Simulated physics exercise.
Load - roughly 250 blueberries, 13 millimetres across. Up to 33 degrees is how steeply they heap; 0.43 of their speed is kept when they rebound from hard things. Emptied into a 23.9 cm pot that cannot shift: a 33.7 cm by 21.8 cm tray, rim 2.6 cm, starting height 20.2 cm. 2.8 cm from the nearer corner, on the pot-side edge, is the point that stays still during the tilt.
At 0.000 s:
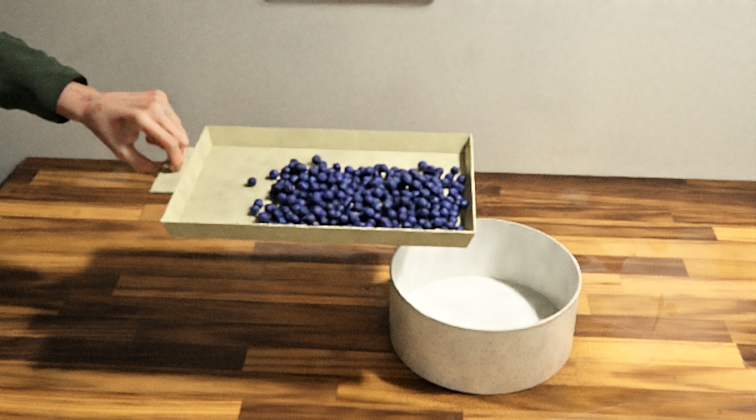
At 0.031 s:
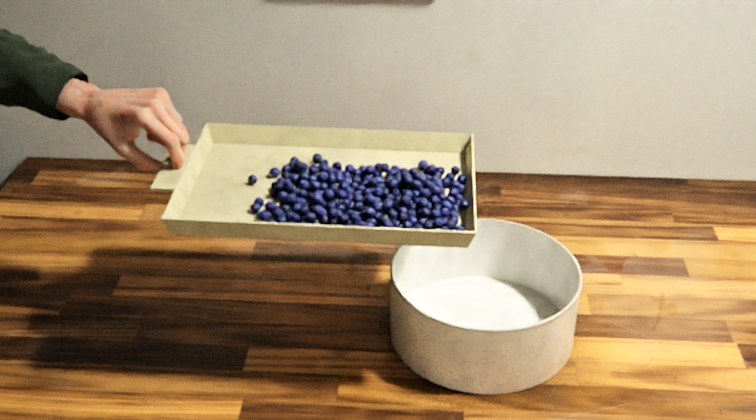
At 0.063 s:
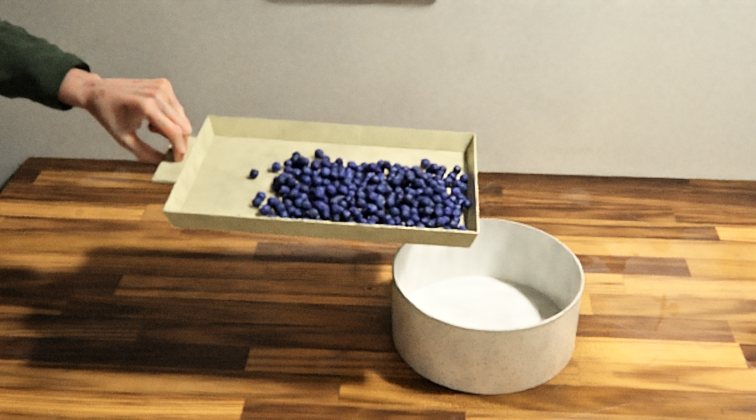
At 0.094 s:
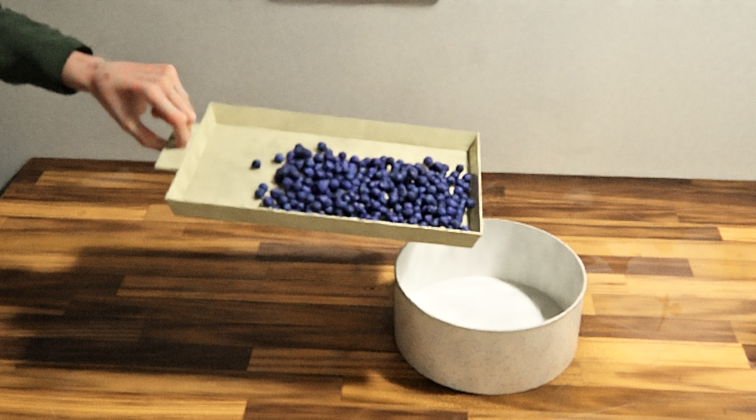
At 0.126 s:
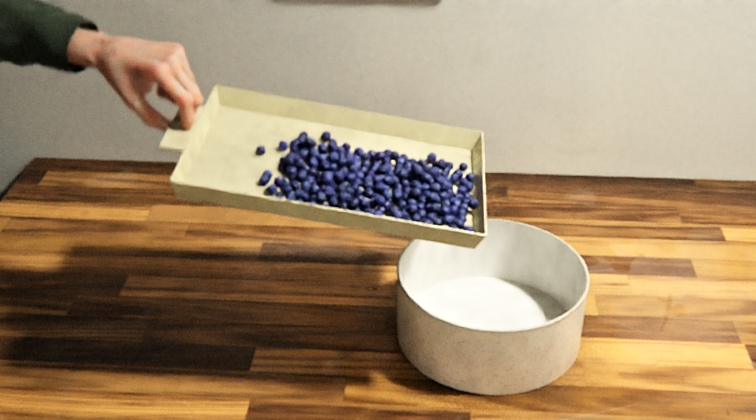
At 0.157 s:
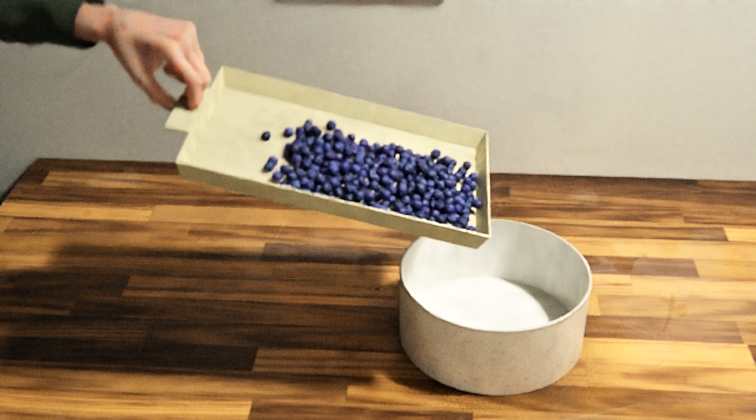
A hand in a dark green sleeve slowly raised the left end of a shallow, cream tray of blueberries, tilting it more and more toward the round, pale pot below its right edge.
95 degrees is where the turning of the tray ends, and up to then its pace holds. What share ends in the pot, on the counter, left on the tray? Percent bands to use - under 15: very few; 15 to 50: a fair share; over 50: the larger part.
Pot - the larger part, counter - a fair share, tray - very few.
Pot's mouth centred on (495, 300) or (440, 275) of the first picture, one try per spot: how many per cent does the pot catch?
About 80 percent the first time and about 25 percent the second.
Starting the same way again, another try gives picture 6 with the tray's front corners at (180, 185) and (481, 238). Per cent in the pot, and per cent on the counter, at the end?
Pot: 5, counter: 95.
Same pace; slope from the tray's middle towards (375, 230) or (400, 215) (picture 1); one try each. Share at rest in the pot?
First try: About 10 percent; second try: About 40 percent.
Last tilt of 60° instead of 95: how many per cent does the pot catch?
Share in the pot: Around 30 %.
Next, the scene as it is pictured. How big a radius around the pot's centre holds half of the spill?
About 22 cm from the centre.
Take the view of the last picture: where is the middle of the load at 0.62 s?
Roughly pixel (493, 185).
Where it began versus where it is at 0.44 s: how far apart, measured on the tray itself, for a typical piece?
Displacement on the tray: About 3 cm.
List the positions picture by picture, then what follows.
In the first frame, tray tilt 0 degrees, front corners at (169, 217) and (468, 228); middle of the pieces at (366, 194); pot at (485, 269).
In the second frame, tray tilt 1 degrees, front corners at (170, 215) and (469, 228); middle of the pieces at (367, 193).
In the third frame, tray tilt 2 degrees, front corners at (172, 207) and (471, 228); middle of the pieces at (369, 190).
In the fourth frame, tray tilt 5 degrees, front corners at (174, 195) and (475, 229), lowest corner right front; middle of the pieces at (372, 186).
In the fifth frame, tray tilt 10 degrees, front corners at (179, 178) and (479, 230), lowest corner right front; middle of the pieces at (377, 180).
In the sixth frame, tray tilt 14 degrees, front corners at (185, 159) and (483, 231), lowest corner right front; middle of the pieces at (382, 173); pot at (495, 270). Its pace works out near 145 degrees a second.
Then, at 0.44 s, tilt 55 degrees; the tray holds 100 %, the pot 0 %.
After 0.62 s, tilt 81 degrees; the tray holds 90 %, the pot 0 %.
After 0.93 s, tilt 95 degrees; the tray holds 5 %, the pot 65 %.
By 1.9 s all is still; pot 75 %, counter 25 %, tray 0 %.
